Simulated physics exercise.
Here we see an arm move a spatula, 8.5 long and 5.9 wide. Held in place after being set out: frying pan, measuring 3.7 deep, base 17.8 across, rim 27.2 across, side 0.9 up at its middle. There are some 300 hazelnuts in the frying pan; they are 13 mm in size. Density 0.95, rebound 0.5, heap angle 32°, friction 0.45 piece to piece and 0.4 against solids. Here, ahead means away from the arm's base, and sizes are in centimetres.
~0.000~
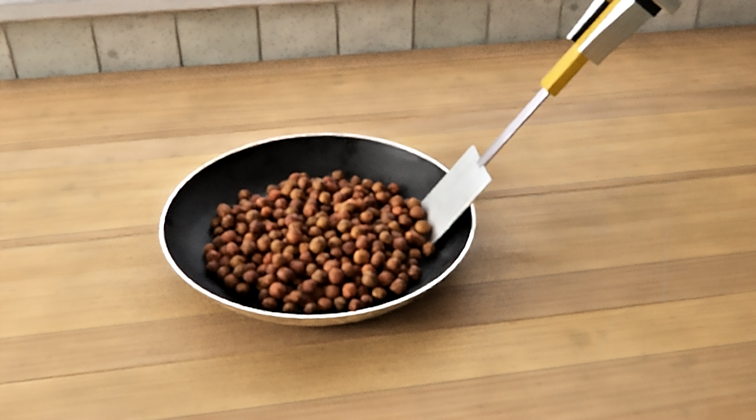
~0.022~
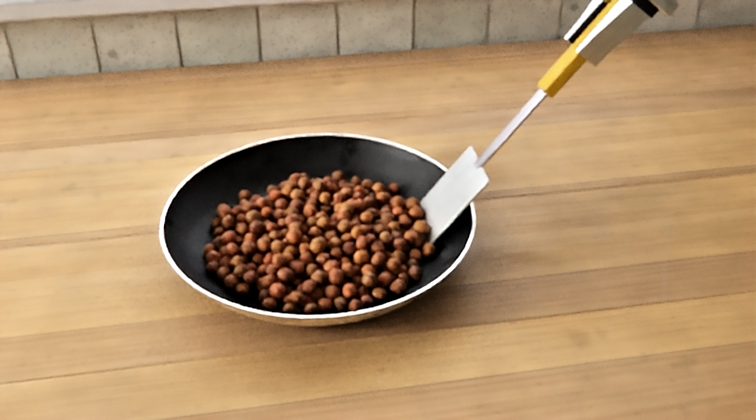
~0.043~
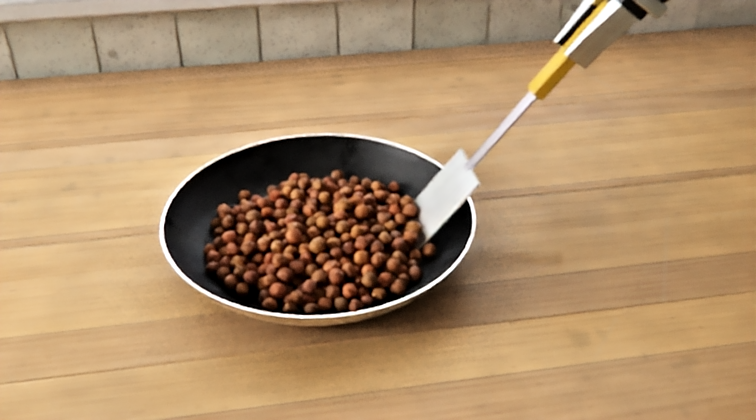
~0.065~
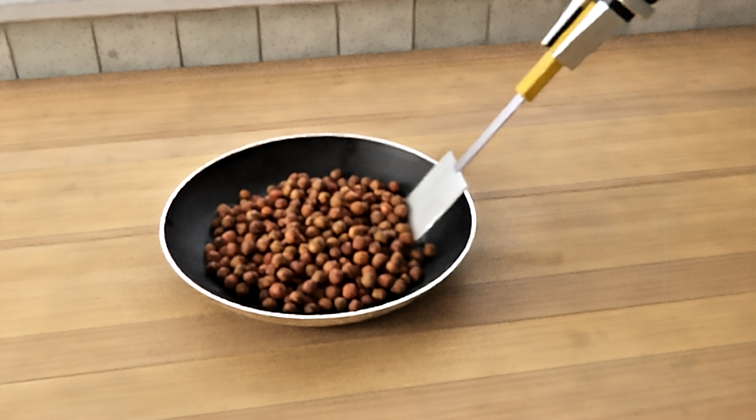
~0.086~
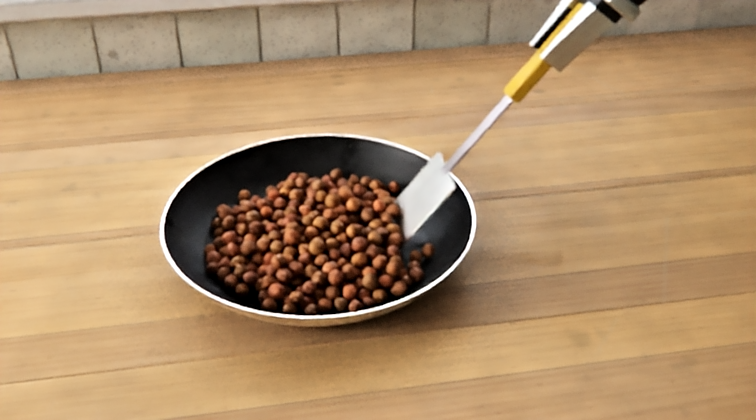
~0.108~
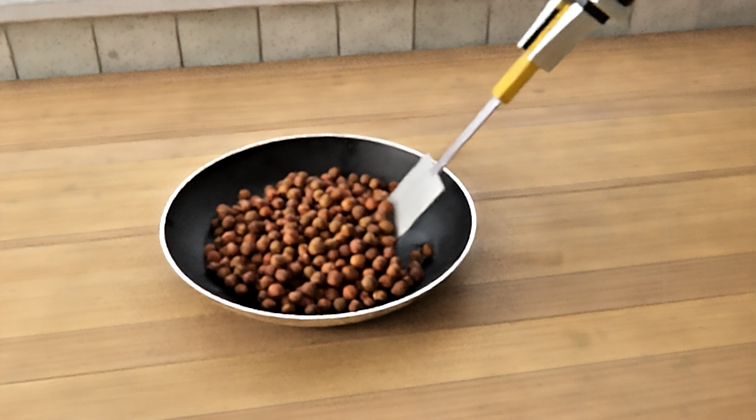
Spatula held by a robotic arm sliding left into a heap of hazelnuts in a black frying pan on a wooden counter.
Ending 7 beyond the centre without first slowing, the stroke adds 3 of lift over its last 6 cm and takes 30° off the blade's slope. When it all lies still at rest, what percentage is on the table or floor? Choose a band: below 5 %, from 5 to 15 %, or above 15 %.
That share falls below 5 %.
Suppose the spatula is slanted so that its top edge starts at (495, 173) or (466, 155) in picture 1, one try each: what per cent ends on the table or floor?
About 0% and 0%.
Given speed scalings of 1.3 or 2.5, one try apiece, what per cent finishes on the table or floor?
Some 0 and 10 per cent.
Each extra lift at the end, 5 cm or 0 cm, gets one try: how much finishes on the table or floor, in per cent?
I'd say close to 0 percent for the first and close to 0 percent for the second.
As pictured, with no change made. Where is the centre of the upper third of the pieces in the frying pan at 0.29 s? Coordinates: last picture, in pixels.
The middle sits at approx. (268, 228).
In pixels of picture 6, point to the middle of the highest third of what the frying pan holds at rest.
Pixel position: Approx. (230, 234).
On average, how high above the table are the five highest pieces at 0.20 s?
They are some 4 cm up.
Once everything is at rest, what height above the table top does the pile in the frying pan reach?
Roughly 5.5 centimetres.
After 0.20 s, sloping 52°, highest piece 4 above the table; 299 in the frying pan.
After 0.29 s, sloping 38°, highest piece 5 above the table; 299 in the frying pan.
After 0.54 s, sloping 22°, highest piece 5 above the table; 299 in the frying pan.
After 1.59 s, sloping 22°, highest piece 5 above the table; 299 in the frying pan.
In the end, 299 in the frying pan. That is 0 % on the table or floor.
